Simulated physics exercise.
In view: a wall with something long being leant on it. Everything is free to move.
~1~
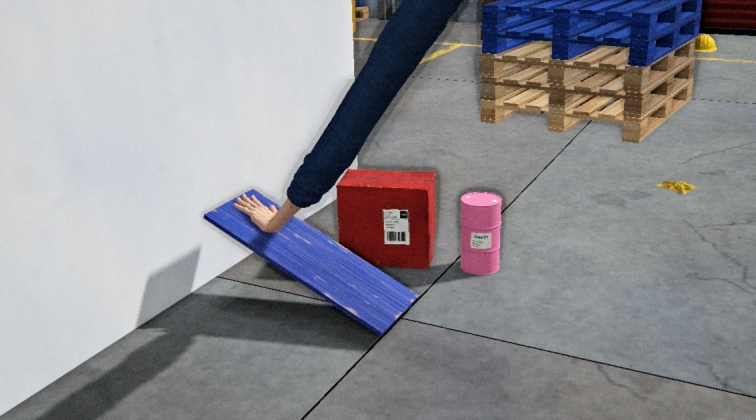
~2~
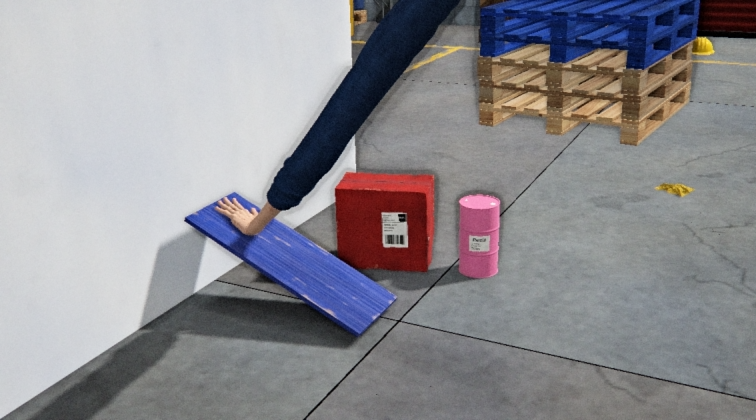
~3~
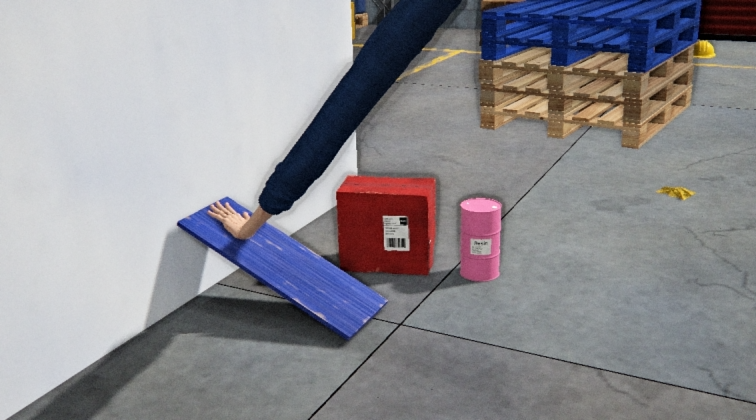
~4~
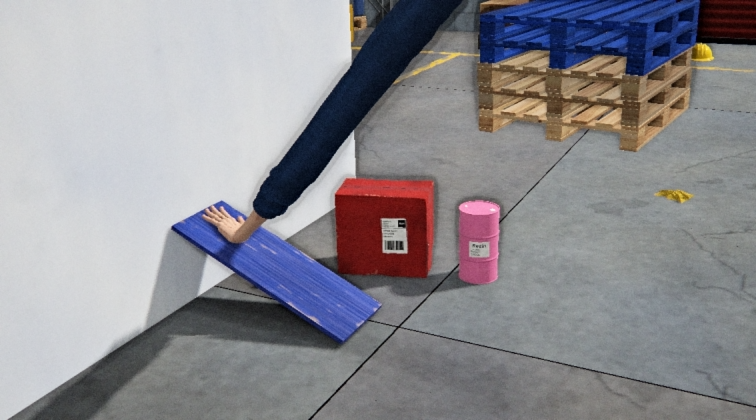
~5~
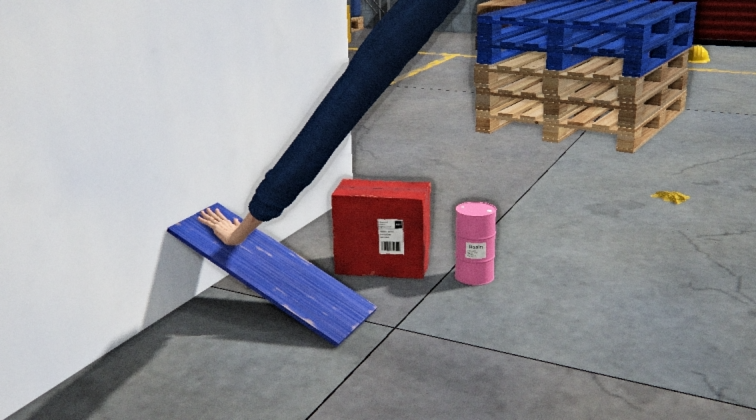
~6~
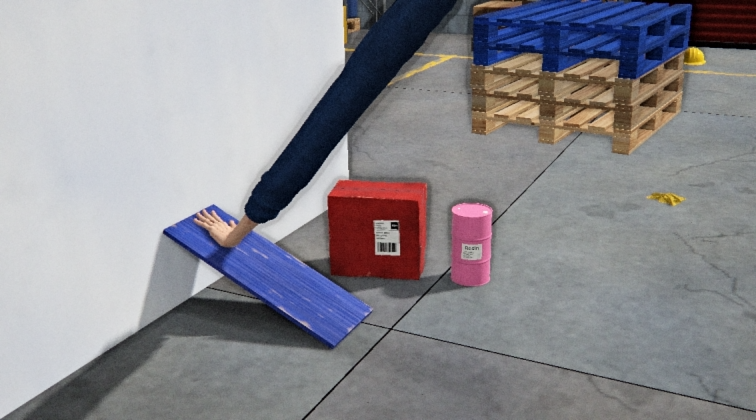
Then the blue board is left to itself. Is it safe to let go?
It slides down.
Then, 0.30 s later than the last frame, blue board leaning 15° more than when let go near (277, 296).
Then, 0.40 s later than the last frame, blue board leaning 24° more than when let go near (279, 307).
Then, 0.50 s later than the last frame, blue board leaning 23° more than when let go near (279, 310).
When it is over, moved from the start, blue board; the other 2 as before. End places, in pixels of the last picture, blue board near (279, 311). The board slips out.
